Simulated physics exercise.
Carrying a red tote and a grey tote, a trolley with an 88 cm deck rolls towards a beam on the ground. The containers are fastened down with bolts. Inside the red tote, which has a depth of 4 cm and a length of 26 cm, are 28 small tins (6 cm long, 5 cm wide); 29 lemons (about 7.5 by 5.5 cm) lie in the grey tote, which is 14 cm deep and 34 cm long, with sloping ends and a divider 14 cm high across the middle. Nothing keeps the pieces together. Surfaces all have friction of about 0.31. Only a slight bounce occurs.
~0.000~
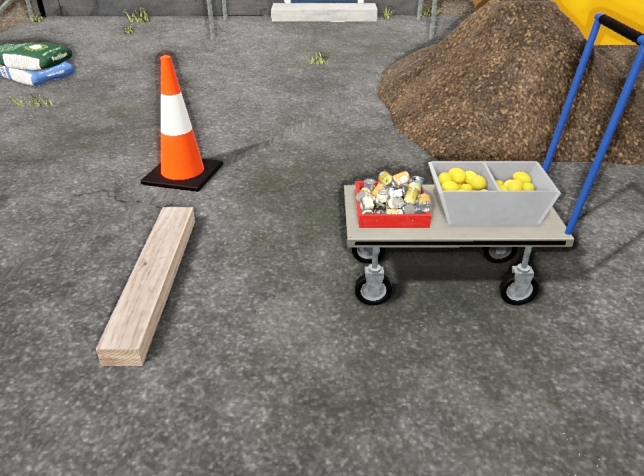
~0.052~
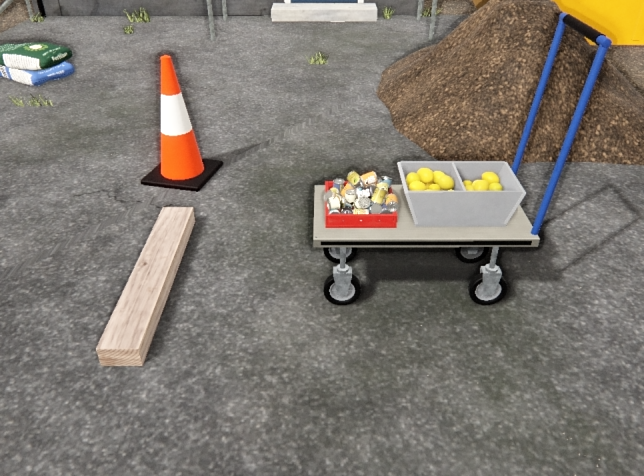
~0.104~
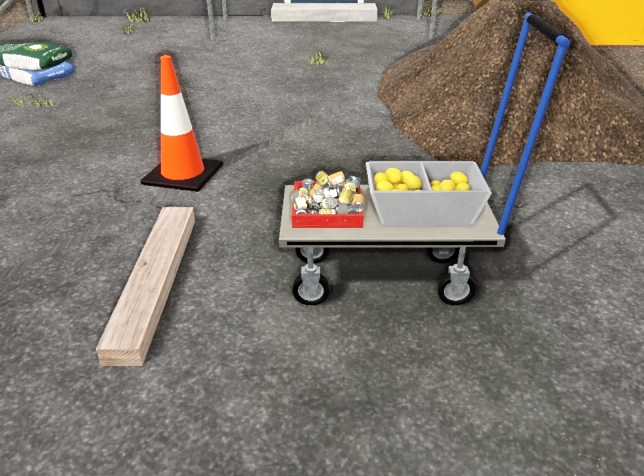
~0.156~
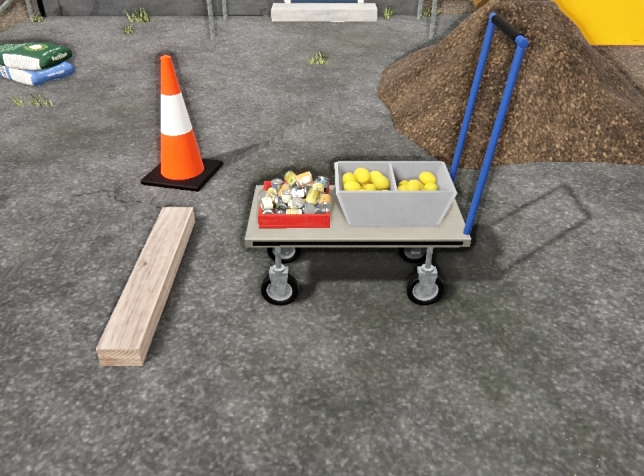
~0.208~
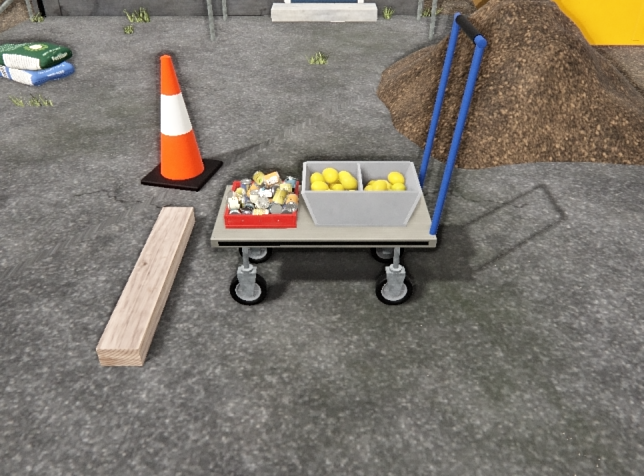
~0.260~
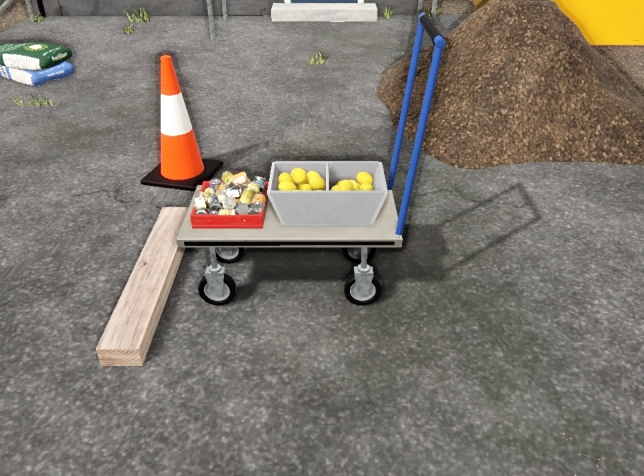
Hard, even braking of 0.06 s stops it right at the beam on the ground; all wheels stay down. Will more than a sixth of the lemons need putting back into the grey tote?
No. Spill: Below one sixth.
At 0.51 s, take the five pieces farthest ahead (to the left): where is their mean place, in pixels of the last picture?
The five leading pieces sit around (93, 202) in the last view.
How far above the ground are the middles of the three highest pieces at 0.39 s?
About 54 cm.
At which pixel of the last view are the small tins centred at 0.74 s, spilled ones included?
In the last view, the centre sits near (171, 203).
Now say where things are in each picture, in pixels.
In the first picture (places track the rim corner closest to us here), grey tote (557, 191); red tote (428, 215); 82 cm to go; all still inside.
Grey tote (523, 191); red tote (394, 215); 69 cm to go, in the second picture.
Grey tote (488, 191); red tote (360, 215); 55 cm to go, in the third picture.
Grey tote (454, 191); red tote (326, 215); 42 cm to go, in the fourth picture.
Grey tote (419, 192); red tote (293, 215); 29 cm to go, in the fifth picture.
Grey tote (385, 192); red tote (259, 215); 15 cm to go; all still inside, in the sixth picture.
After 0.29 s, the brake bites.
After 0.39 s, the red tote is down by 4 of 28 and the grey tote has all 29.
After 0.51 s, the red tote is down by 11 of 28 and the grey tote has all 29.
After 0.74 s, the red tote is down by 14 of 28 and the grey tote has all 29.
Final count (at 1.24 s), the red tote is down by 14 of 28 and the grey tote has all 29. Asked share, 0 of 29, 0 per cent.
